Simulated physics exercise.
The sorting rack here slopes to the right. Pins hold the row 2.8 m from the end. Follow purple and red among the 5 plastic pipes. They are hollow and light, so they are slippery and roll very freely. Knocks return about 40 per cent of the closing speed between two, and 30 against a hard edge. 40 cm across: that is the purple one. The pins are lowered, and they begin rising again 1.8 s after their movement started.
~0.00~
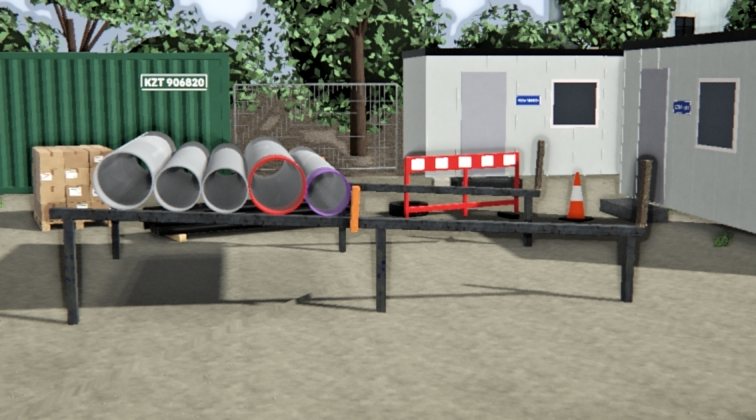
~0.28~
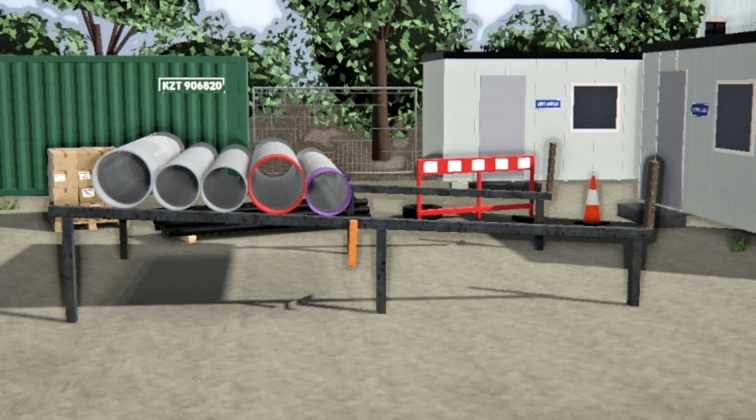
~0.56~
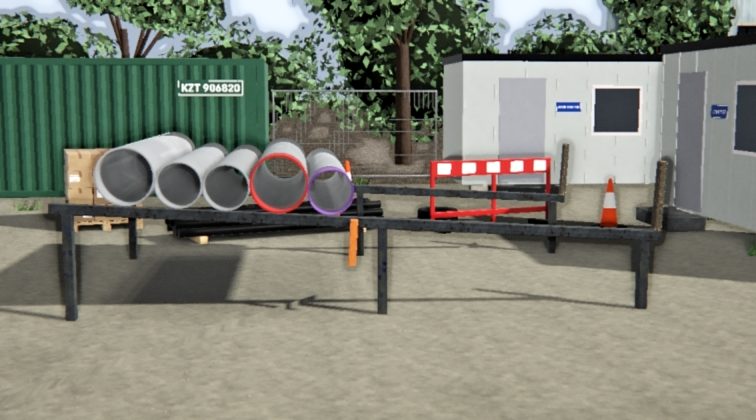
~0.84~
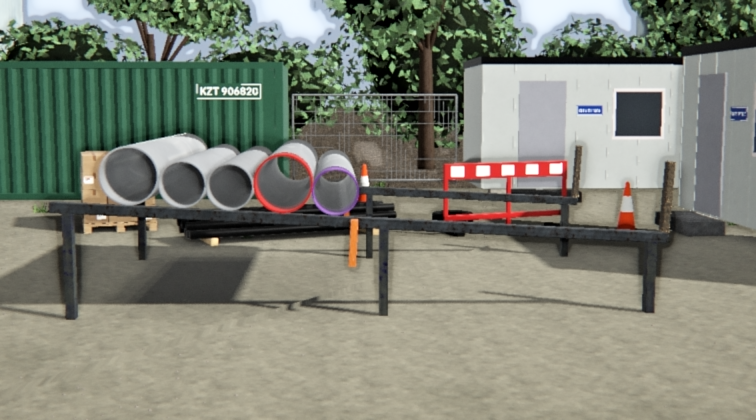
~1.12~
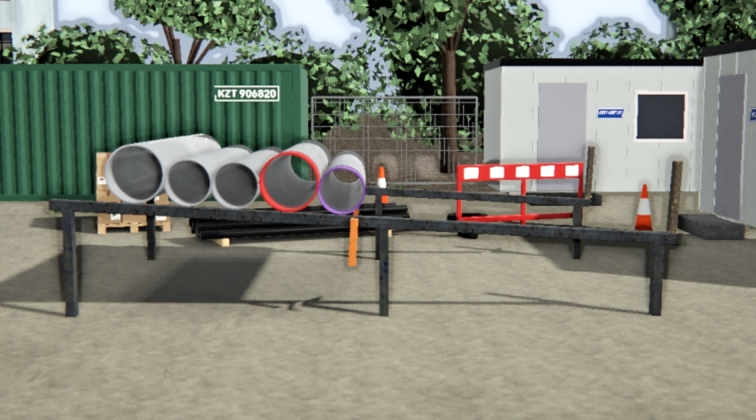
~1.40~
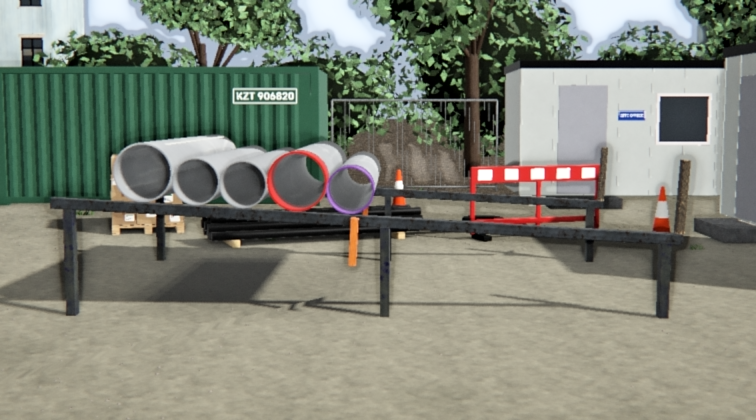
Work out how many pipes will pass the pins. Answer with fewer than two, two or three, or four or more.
The count is fewer than two.
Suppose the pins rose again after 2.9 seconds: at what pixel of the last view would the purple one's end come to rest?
It would finish close to (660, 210) in the last picture.
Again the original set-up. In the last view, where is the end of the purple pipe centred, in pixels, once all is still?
My best guess is somewhere around (655, 208).
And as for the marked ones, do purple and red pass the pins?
Here purple leaves and red is retained.
After 1.6 s, purple is on the rails, 5 cm below the pins, rolling right; red is on the rails, 45 cm above the pins, rolling right; 1 of 5 has passed.
After 1.7 s, purple is on the rails, 5 cm below the pins, rolling right; red is on the rails, 40 cm above the pins, rolling right; 1 of 5 has passed.
After 1.8 s, purple is on the rails, 5 cm below the pins, rolling right; red is on the rails, 40 cm above the pins, rolling right; 1 of 5 has passed.
After 1.9 s, purple is on the rails, 10 cm below the pins, rolling right; red is on the rails, 35 cm above the pins, rolling right; 1 of 5 has passed.
At rest (4.5 s), purple is on the rails, 250 cm below the pins; red is on the rails, 30 cm above the pins; 1 of 5 has passed.
